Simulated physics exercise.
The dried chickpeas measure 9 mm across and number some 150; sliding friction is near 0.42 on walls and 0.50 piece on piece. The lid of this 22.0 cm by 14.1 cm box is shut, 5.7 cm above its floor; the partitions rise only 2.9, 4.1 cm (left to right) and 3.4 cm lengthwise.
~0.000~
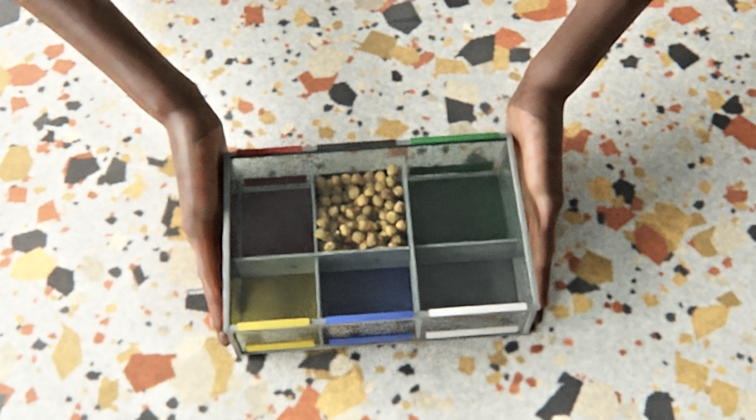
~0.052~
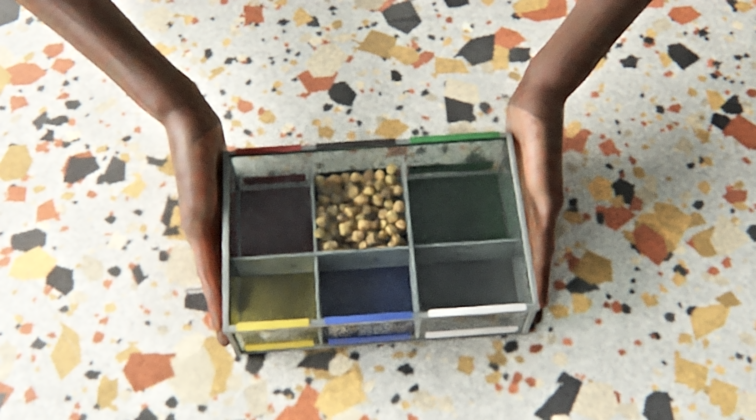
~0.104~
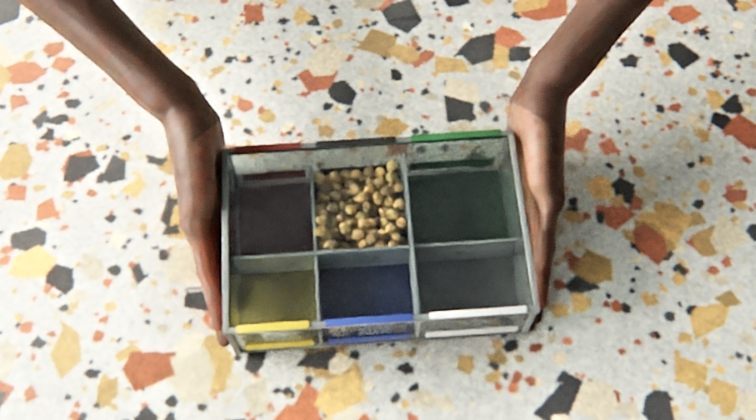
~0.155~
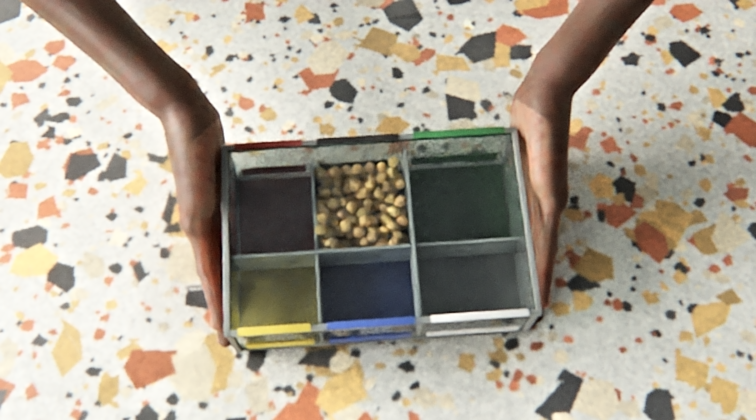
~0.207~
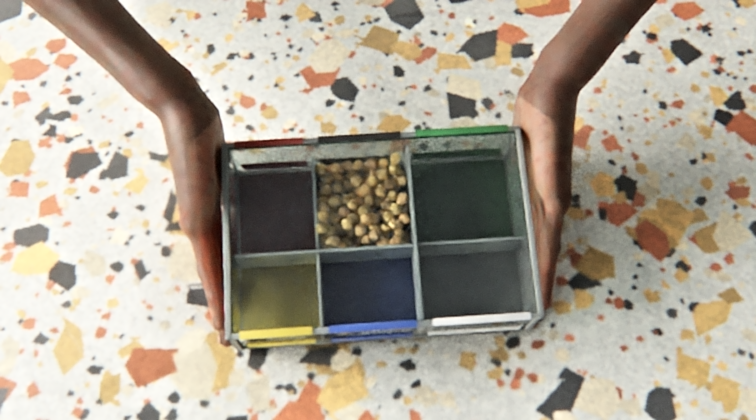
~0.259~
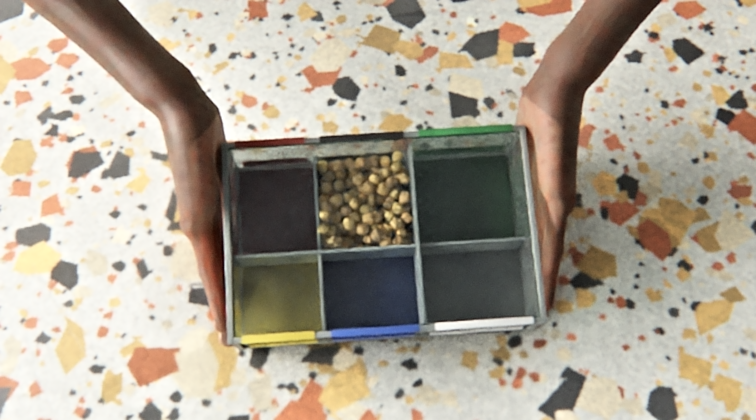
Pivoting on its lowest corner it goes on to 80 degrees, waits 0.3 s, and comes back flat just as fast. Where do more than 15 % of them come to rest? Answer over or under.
Red: Under, blue: Over, green: Under, yellow: Under, white: Under, black: Over.
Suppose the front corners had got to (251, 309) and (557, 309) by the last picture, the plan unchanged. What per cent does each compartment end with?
Red 0, blue 0, green 0, yellow 0, white 20, black 80.
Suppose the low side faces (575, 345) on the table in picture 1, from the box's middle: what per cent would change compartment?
About 25 per cent.
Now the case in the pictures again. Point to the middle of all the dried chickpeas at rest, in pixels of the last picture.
Near (370, 241).
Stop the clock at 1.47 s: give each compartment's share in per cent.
Red 0; blue 20; green 0; yellow 0; white 0; black 75.
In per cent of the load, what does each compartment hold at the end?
Red 0; blue 25; green 0; yellow 0; white 5; black 70.
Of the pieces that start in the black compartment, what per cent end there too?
Some 70 per cent.
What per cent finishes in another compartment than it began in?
Some 30 per cent.
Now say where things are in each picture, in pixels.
Box tilt 0 degrees, front corners at (230, 327) and (534, 305); black 100 %, in the first frame.
Box tilt 1 degrees, front corners at (229, 327) and (533, 305), in the second frame.
Box tilt 3 degrees, front corners at (229, 329) and (534, 307), in the third frame.
Box tilt 6 degrees, front corners at (230, 331) and (536, 310), lowest corner right front, in the fourth frame.
Box tilt 10 degrees, front corners at (232, 334) and (538, 313), lowest corner right front, in the fifth frame.
Box tilt 13 degrees, front corners at (234, 338) and (541, 317), lowest corner right front; black 100 %. The box's pace is about 65 degrees a second, in the sixth frame.
After 1.47 s, tilt 80 degrees; blue 20 %, black 75 %.
Then, at 2.28 s, tilt 41 degrees; blue 25 %, black 70 %.
Then, at 3.11 s, tilt 0 degrees; blue 25 %, white 5 %, black 70 %.
In the end, at 3.5 s, red 0 %, blue 25 %, green 0 %, yellow 0 %, white 5 %, black 70 %.
